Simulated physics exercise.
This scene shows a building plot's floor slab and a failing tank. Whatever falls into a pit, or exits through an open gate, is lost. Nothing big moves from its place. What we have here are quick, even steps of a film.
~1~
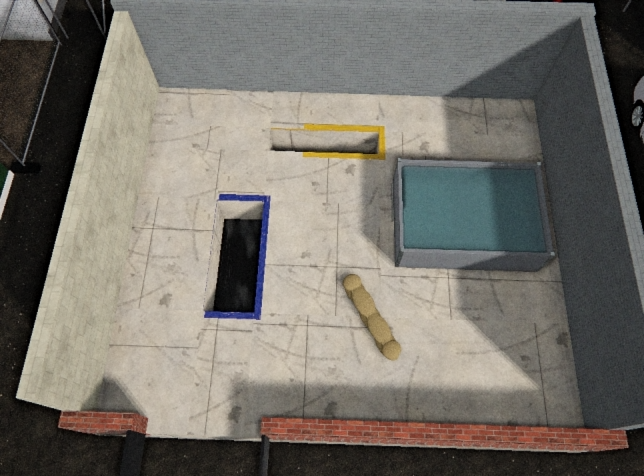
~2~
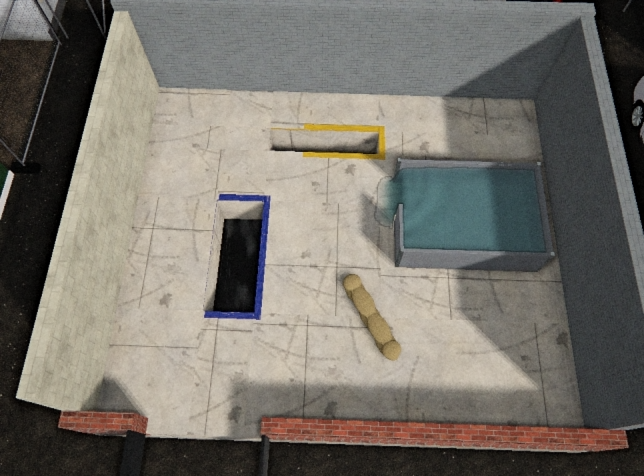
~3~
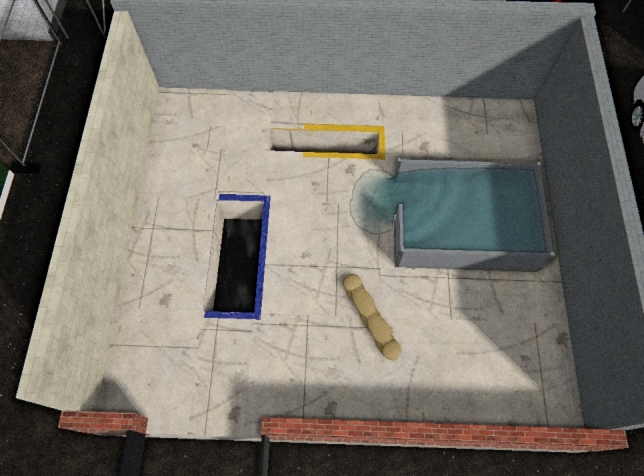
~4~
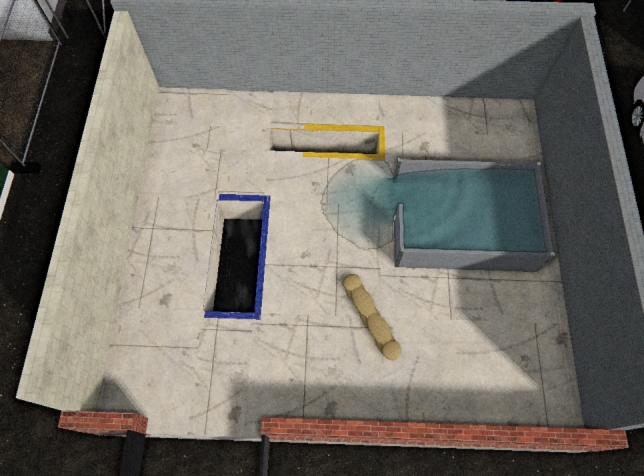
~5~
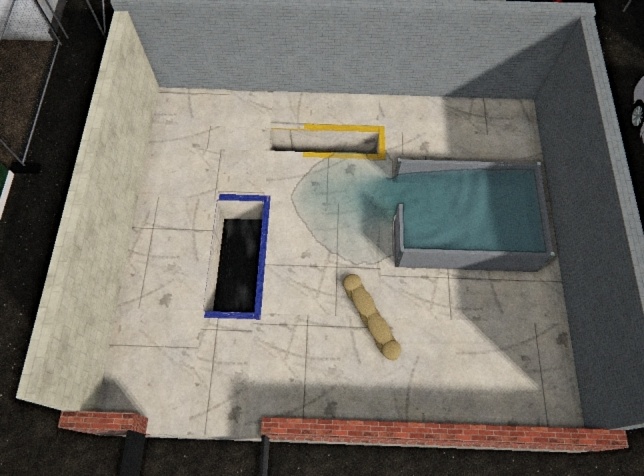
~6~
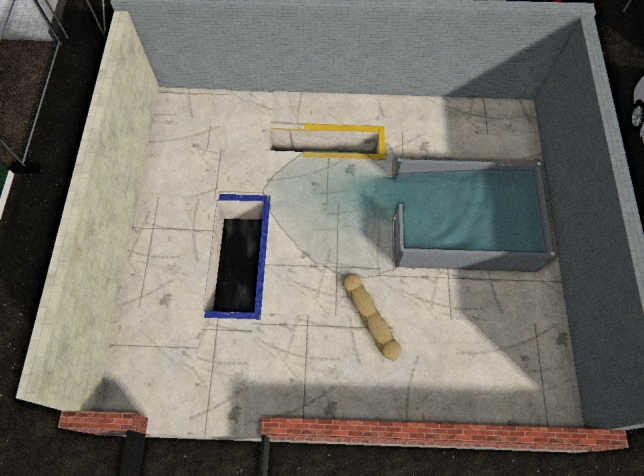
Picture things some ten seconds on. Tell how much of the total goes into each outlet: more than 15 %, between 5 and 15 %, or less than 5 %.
In order: I'd say the gate drains very little - not reaching five per cent; I'd say the yellow pit drains a lot - upwards of fifteen per cent; I'd say the blue pit drains a lot - upwards of fifteen per cent.
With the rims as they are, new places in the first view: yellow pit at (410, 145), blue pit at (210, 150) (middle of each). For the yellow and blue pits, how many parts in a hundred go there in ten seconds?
Yellow: 4 %; blue: 40 %.
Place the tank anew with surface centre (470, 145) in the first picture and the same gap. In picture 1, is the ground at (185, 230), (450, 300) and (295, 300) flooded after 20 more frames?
Looking at all three, I'd call them bone dry, bone dry, bone dry.
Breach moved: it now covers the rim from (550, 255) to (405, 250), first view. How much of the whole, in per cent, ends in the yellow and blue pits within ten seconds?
Per cent: Yellow 6, blue 12.
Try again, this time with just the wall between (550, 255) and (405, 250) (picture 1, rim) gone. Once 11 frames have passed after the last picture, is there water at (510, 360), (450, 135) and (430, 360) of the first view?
Going point by point: Waterlogged, left unwetted, waterlogged.
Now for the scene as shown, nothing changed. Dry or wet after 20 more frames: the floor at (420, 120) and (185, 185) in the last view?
Spared, soaked.
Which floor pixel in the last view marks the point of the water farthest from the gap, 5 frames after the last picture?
Close to (173, 166).
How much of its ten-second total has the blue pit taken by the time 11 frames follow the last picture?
It would be roughly 25 percent of the ten-second total.
A moment on, water covers 20 % of the floor; the gate 0 %, the yellow pit 3 %, the blue pit 2 %.
Next, water covers 25 % of the floor; the gate 0 %, the yellow pit 8 %, the blue pit 7 %.
Then, water covers 25 % of the floor; the gate 0 %, the yellow pit 13 %, the blue pit 14 %.
Later, water covers 40 % of the floor; the gate 0 %, the yellow pit 20 %, the blue pit 21 %.
In the end, water covers 50 % of the floor; the gate 1 %, the yellow pit 27 %, the blue pit 28 %.
